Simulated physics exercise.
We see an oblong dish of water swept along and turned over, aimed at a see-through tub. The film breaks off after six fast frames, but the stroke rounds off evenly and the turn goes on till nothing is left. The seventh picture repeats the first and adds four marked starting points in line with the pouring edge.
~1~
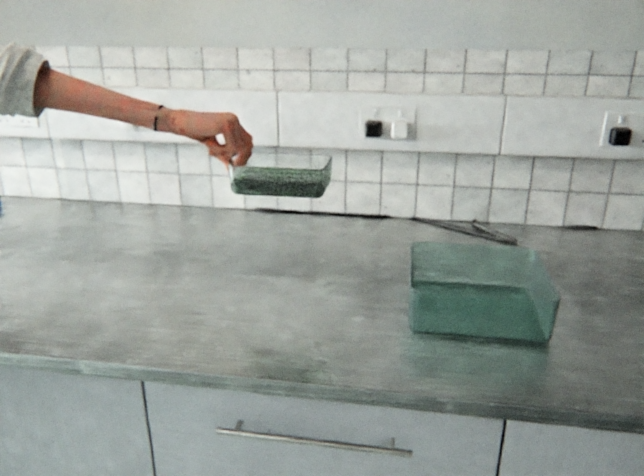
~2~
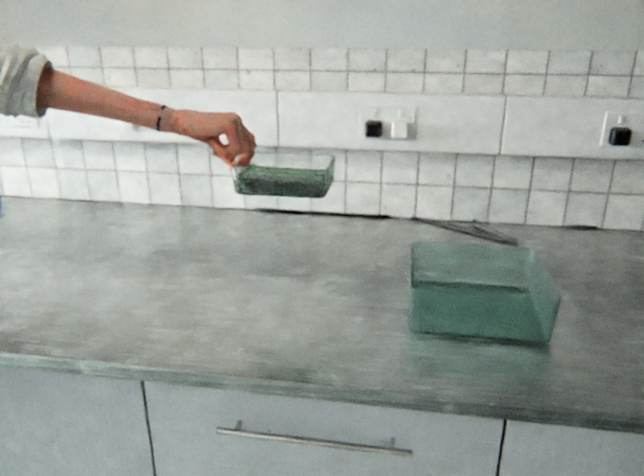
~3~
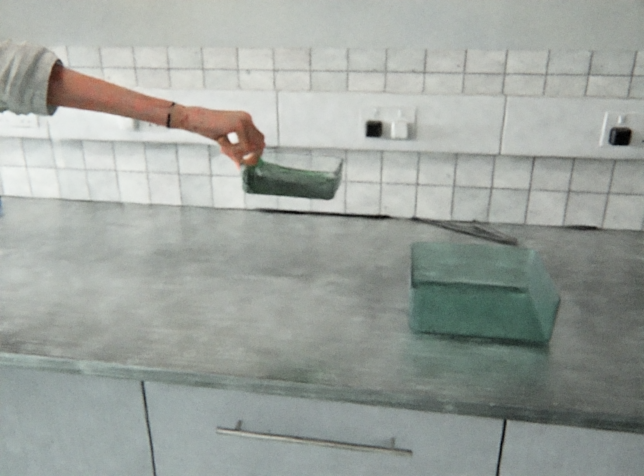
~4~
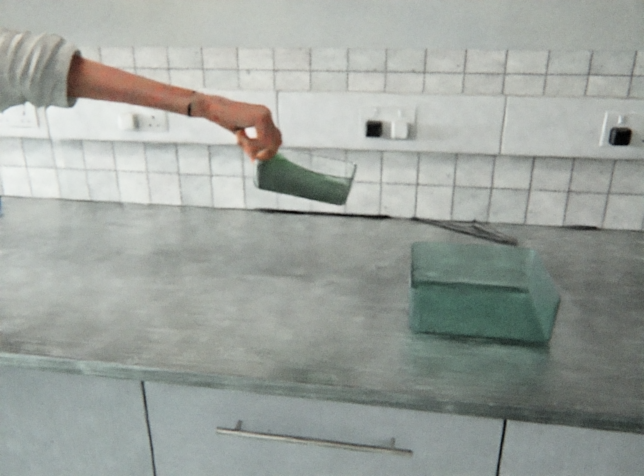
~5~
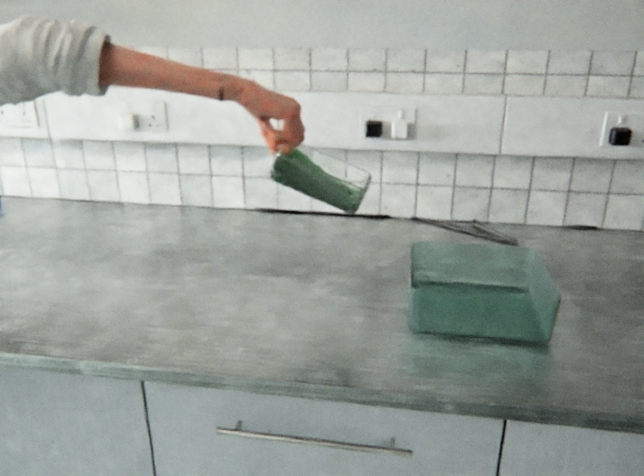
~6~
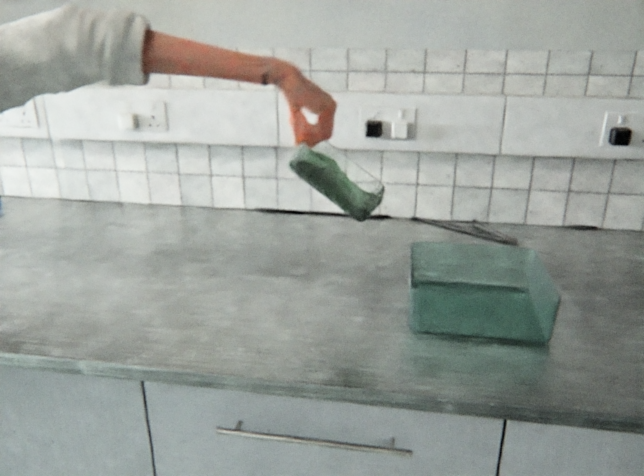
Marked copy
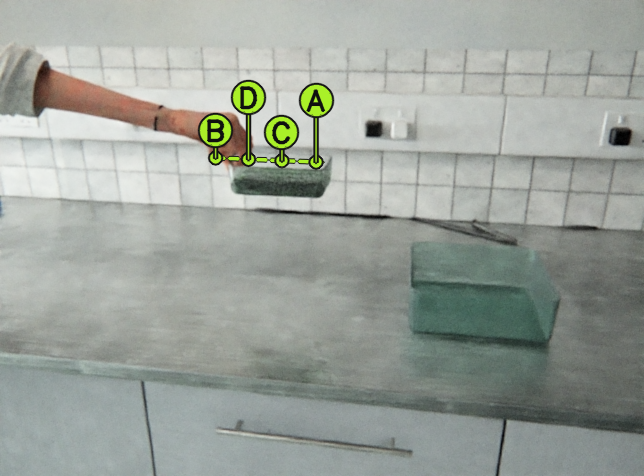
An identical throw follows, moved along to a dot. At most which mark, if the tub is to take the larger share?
C is the one.
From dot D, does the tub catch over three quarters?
No, less.
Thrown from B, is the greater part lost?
Yes, that goes wrong.
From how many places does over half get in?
Two.
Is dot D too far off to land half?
Yes, that goes wrong.
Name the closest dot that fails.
Here it is dot D.
On the marked copy, A at (316, 162); B at (215, 158); C at (281, 160); D at (248, 159).
For dot A, about 72 % lands in the tub, 15 % falls short and 13 % goes beside or beyond.
For dot B, about 0 % lands in the tub, 98 % falls short.
For dot C, about 71 % lands in the tub, 19 % falls short and 10 % goes beside or beyond.
For dot D, about 23 % lands in the tub, 71 % falls short and 5 % goes beside or beyond.
